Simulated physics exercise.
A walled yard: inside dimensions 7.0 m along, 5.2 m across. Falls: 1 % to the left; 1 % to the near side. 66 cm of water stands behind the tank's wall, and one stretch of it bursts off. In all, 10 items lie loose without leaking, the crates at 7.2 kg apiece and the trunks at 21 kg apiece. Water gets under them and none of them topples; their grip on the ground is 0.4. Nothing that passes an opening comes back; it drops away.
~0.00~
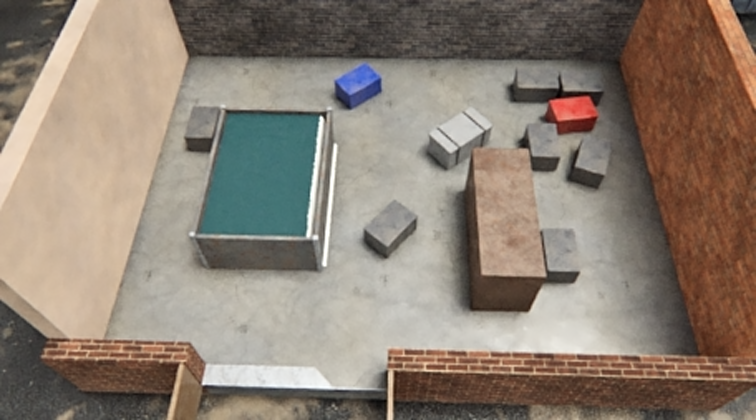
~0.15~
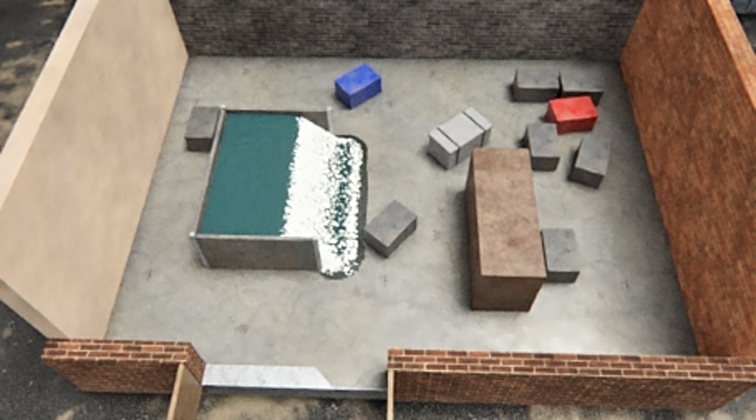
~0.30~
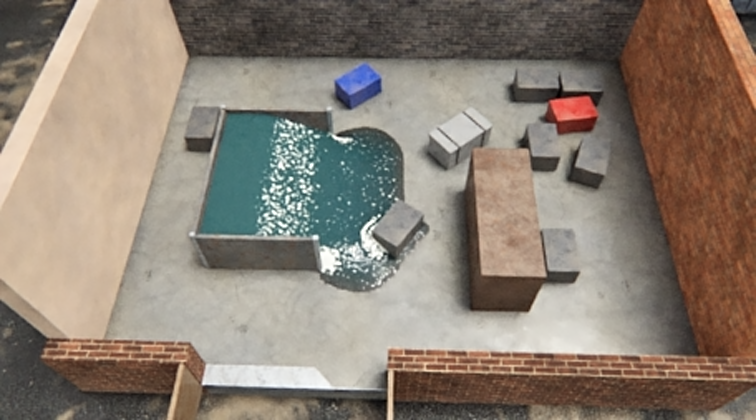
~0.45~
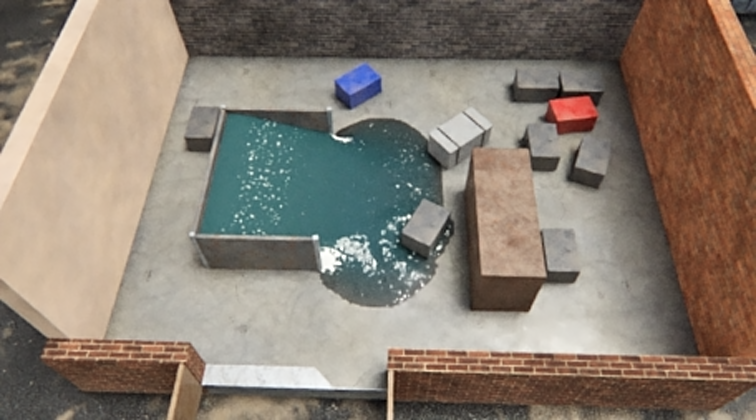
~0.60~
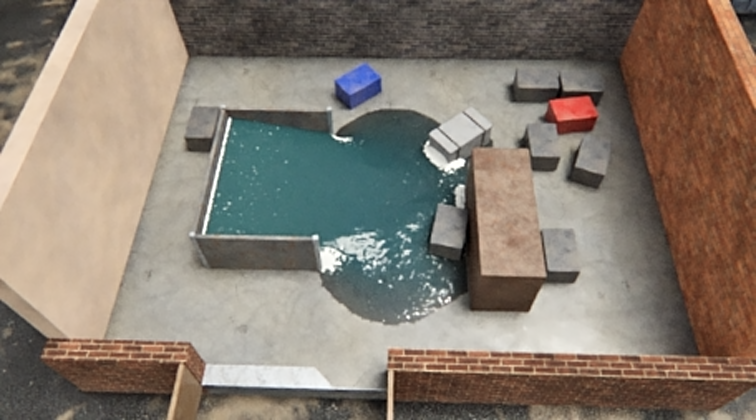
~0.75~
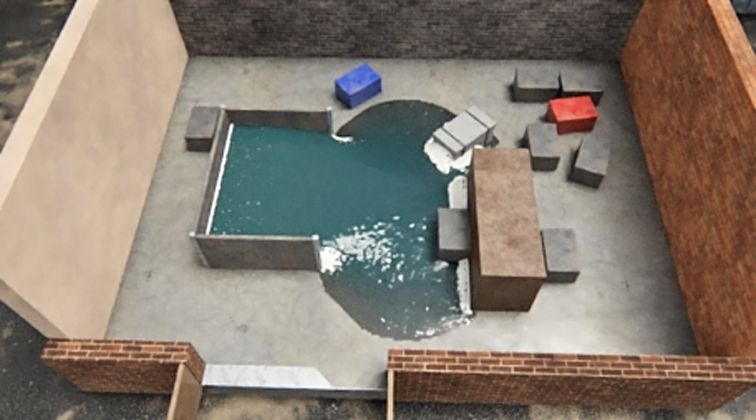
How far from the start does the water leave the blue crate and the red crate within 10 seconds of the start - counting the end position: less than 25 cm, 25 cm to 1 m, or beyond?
So the blue crate is moved a long way, and as for the red crate, it is moved a long way.
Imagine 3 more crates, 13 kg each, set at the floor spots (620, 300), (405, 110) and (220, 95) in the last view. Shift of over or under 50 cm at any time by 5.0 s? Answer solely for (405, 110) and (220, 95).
In the order asked: Clear of the mark; shy of the mark.
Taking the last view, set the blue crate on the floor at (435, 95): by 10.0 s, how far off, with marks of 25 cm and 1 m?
As it turns out, it is swept away.
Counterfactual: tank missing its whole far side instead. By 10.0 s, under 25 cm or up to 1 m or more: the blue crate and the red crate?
Blue crate: Displaced far; red crate: Displaced far.
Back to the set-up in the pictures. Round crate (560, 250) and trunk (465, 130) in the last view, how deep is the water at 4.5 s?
Depth approx. 4 cm / 9 cm.
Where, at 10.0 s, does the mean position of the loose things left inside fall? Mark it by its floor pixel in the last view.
Close to (439, 238).
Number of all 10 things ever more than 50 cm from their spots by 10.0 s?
Counting them up, I find 10.
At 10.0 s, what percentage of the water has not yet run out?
Around 82 % of the water.
After 2.0 s the blue crate is near (358, 79), 0.0 m from its start, aground; the red crate is near (613, 97), 0.6 m from its start, aground; 0 of 10 are out; 5 afloat.
After 4.5 s the blue crate is near (355, 77), 0.0 m from its start, aground; the red crate is near (598, 153), 0.9 m from its start, afloat; 0 of 10 are out; 8 afloat.
After 7.0 s the blue crate is near (289, 80), 1.0 m from its start, aground; the red crate is near (568, 260), 2.6 m from its start, afloat; 0 of 10 are out; 8 afloat.
After 10.0 s the blue crate is near (183, 82), 2.6 m from its start, afloat; the red crate is near (550, 310), 3.3 m from its start, afloat; 0 of 10 are out; 9 afloat.
